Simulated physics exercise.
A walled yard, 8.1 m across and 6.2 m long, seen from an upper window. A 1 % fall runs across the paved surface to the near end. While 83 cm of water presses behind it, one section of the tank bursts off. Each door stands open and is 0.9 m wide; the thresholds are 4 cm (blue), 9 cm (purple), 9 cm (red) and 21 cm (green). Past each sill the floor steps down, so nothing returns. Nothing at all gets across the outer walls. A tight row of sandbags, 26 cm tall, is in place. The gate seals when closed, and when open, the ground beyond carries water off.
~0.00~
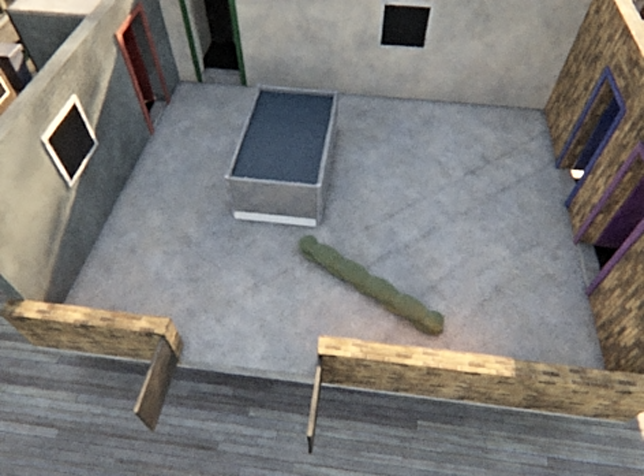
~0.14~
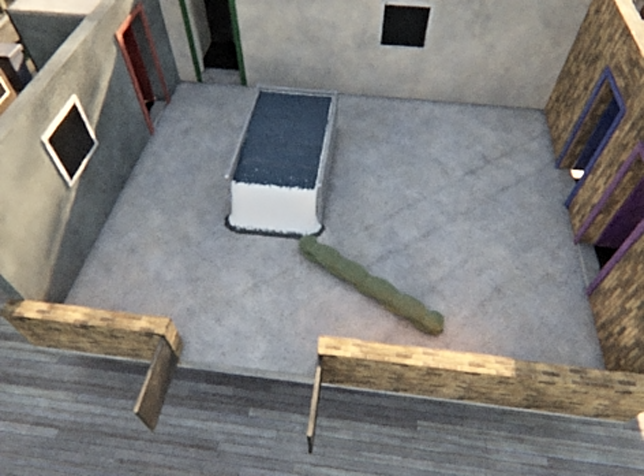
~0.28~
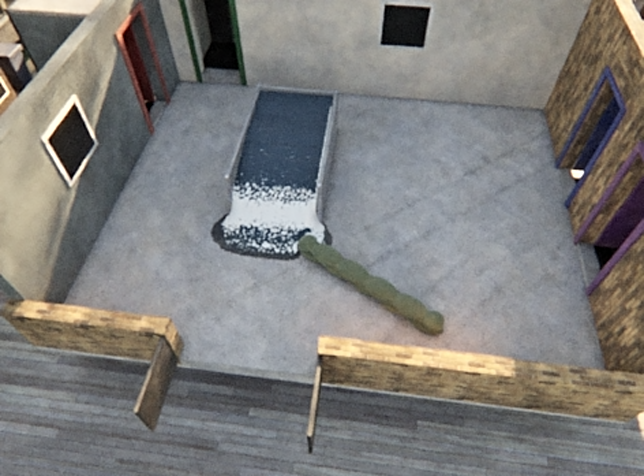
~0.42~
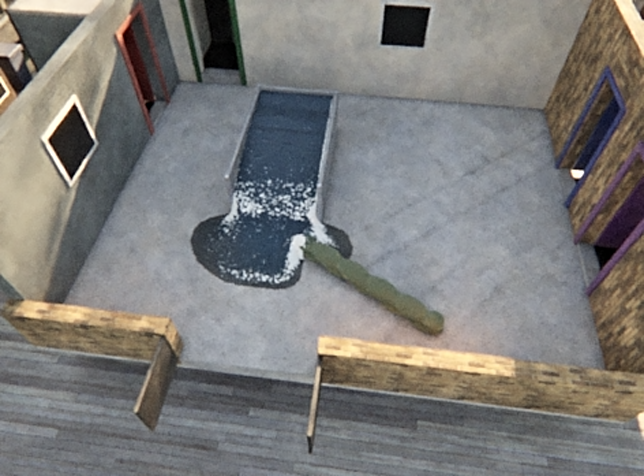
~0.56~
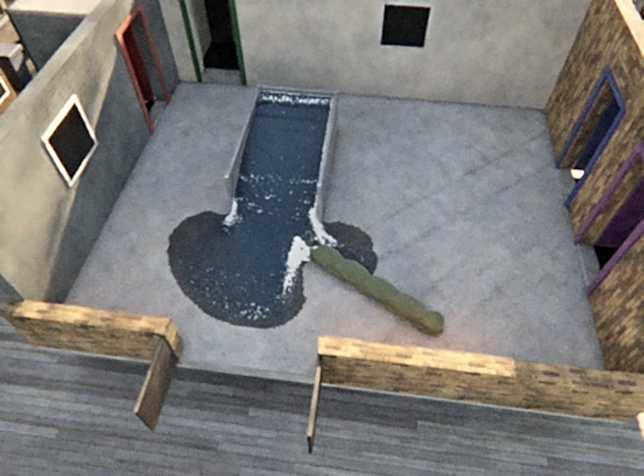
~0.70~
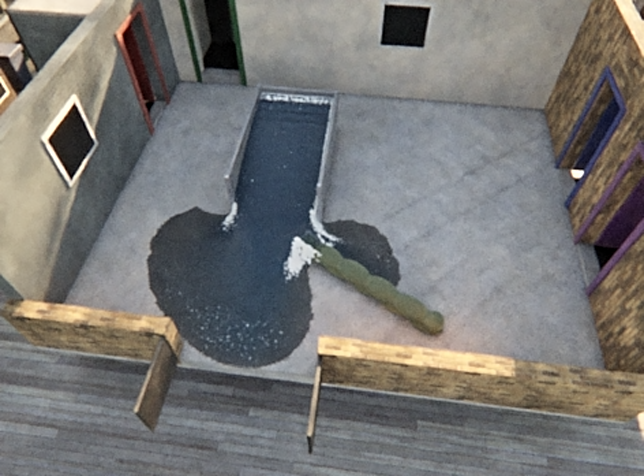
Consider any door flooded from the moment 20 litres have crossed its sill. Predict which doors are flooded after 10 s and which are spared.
The blue door is spared, the purple door is spared, the red door is spared, the green door is spared.
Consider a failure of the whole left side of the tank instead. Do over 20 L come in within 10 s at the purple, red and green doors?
Then: Purple short of it, red beyond it, green short of it.
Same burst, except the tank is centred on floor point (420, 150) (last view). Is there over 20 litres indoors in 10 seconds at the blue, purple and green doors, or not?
Well, blue ends up beyond the mark, purple ends up beyond the mark and green ends up inside the mark.
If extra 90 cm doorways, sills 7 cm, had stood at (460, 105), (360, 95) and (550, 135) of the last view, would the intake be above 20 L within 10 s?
In that order: Below, below, below.
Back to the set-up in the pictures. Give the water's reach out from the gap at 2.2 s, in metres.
4.8 m.
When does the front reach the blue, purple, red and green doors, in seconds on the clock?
Door times: Blue 4.0 s / purple 2.6 s / red 4.0 s / green 5.0 s.
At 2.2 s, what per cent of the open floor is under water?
I'd guess around 35 %.
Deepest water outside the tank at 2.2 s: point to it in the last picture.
The spot is near (52, 326) in the last view.
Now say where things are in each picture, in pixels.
The first picture shows the tank at (287, 135) is whole and still, 83 cm deep.
In the second picture, water pours out at (276, 204) and has run 0.8 m, to (229, 218); typically 11 cm deep outside, 83 cm at the tank's back.
In the third picture, the front is at (217, 233), 1.1 m from the gap at (276, 207); 1.2 m2 of floor is under water; 83 cm left at the back of the tank.
In the fourth picture, the front is at (213, 268), 1.5 m from the gap at (276, 209); 2.4 m2 of floor is under water; 82 cm left at the back of the tank.
In the fifth picture, the front is at (229, 318), 2.1 m from the gap at (276, 209); 4.3 m2 of floor is under water; 74 cm left at the back of the tank.
In the sixth picture, the front is at a hidden place, 2.7 m from the gap at (276, 209); 6.3 m2 of floor is under water; 69 cm left at the back of the tank.
After 1.4 s water covers 25 % of the floor and is deepest (46 cm) near (300, 245); blue door not reached, purple door not reached, red door not reached, green door not reached.
After 2.2 s water covers 35 % of the floor and is deepest (44 cm) near (52, 326); blue door not reached, purple door not reached, red door not reached, green door not reached.
After 3.5 s water covers 50 % of the floor and is deepest (28 cm) near (52, 326); blue door not reached, purple door 8 cm at the sill, 0 L in, red door not reached, green door not reached.
After 6.0 s water covers 60 % of the floor and is deepest (13 cm) near (232, 92); blue door 2 cm at the sill, 0 L in, purple door 5 cm at the sill, 0 L in, red door 2 cm at the sill, 0 L in, green door 10 cm at the sill, 0 L in.
After 10.0 s water covers 85 % of the floor and is deepest (6 cm) near (172, 170); blue door 2 cm at the sill, 0 L in, purple door 3 cm at the sill, 0 L in, red door 5 cm at the sill, 0 L in, green door 4 cm at the sill, 0 L in.
